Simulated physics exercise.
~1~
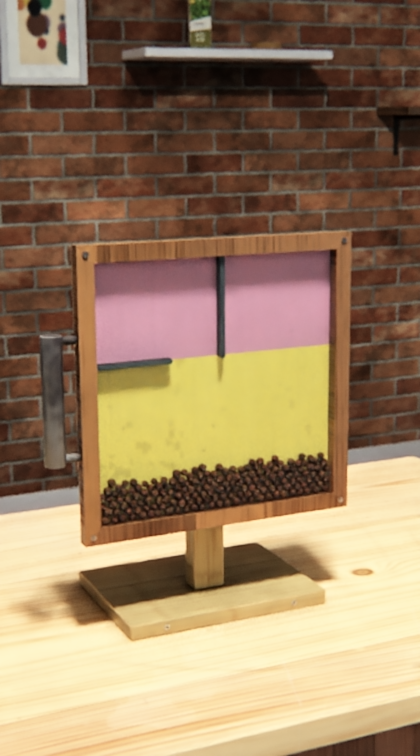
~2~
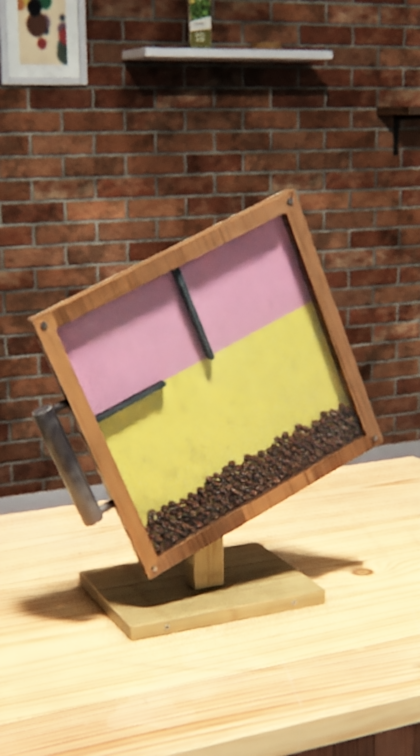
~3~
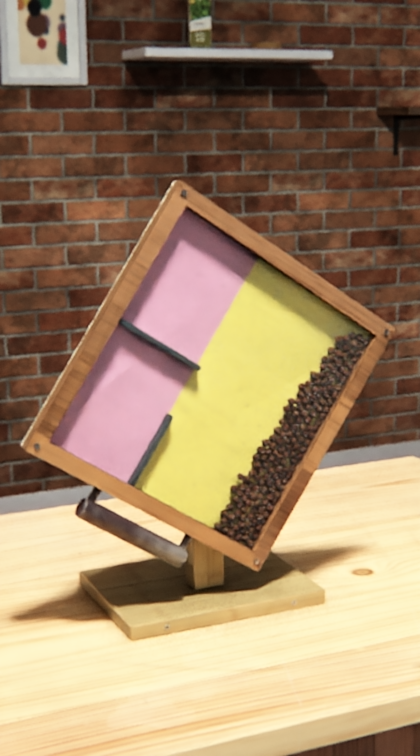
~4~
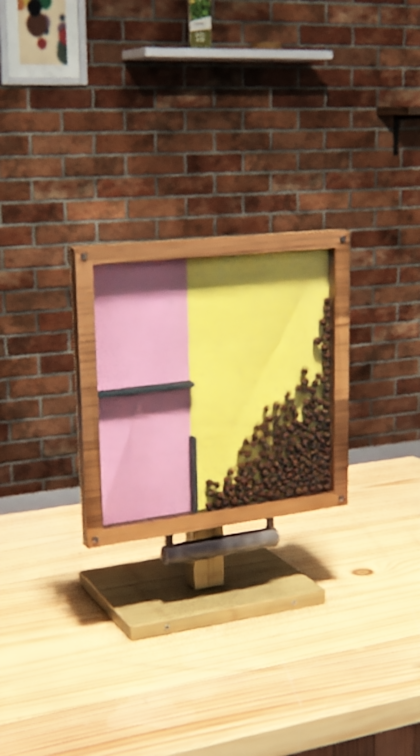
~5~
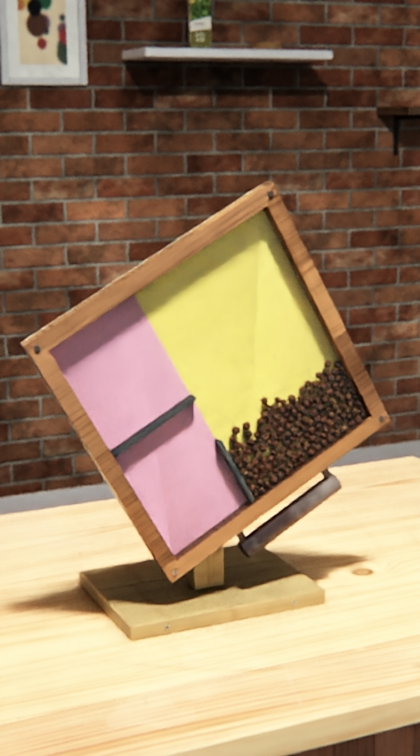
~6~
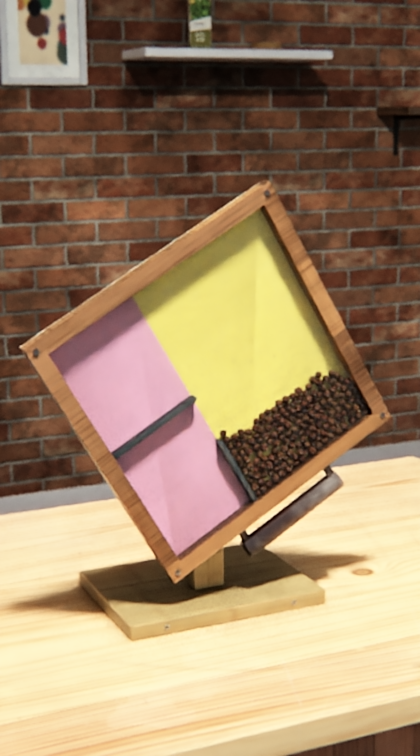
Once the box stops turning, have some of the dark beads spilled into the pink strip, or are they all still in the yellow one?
They are all still in the yellow strip, piled at the lower right against the short divider. The pink strip is empty.
